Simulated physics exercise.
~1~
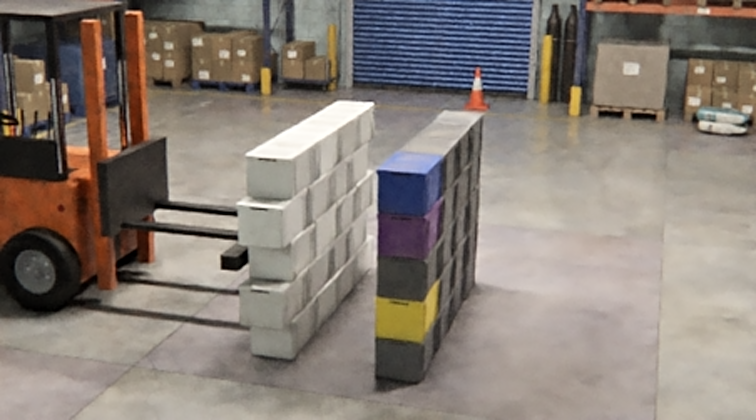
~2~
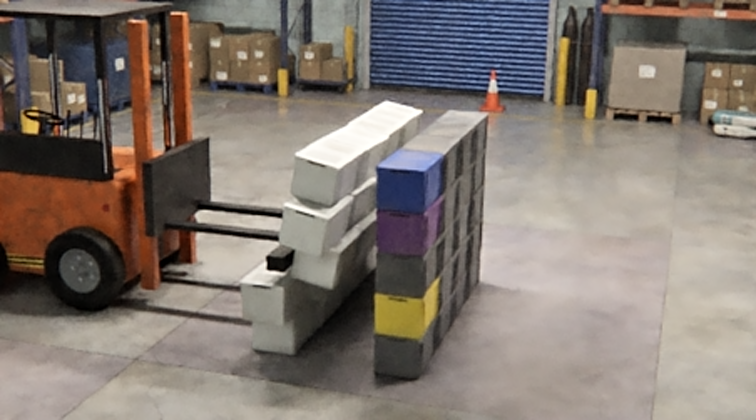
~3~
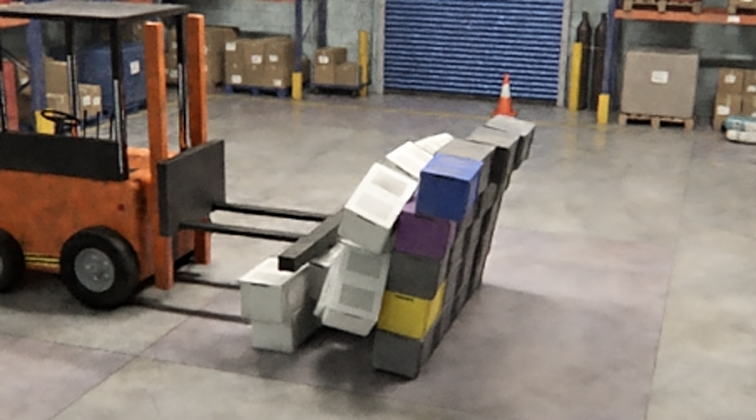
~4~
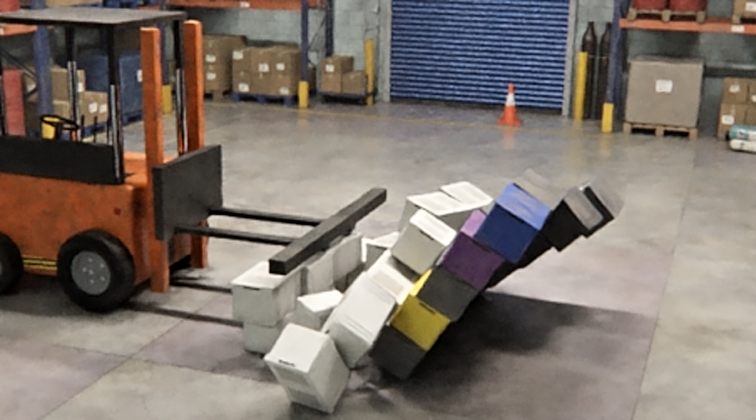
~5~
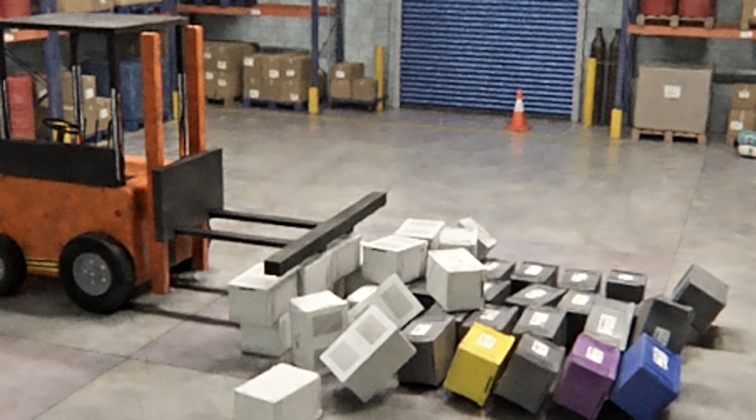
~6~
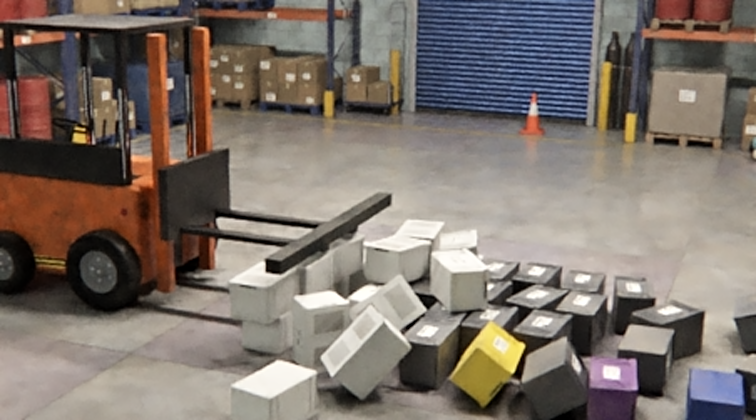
In a warehouse, a forklift pushed a dark beam into a wall of white boxes, which buckled and toppled a second, mostly gray wall to the right, leaving both largely scattered across the floor, with the purple, yellow and blue boxes among them.
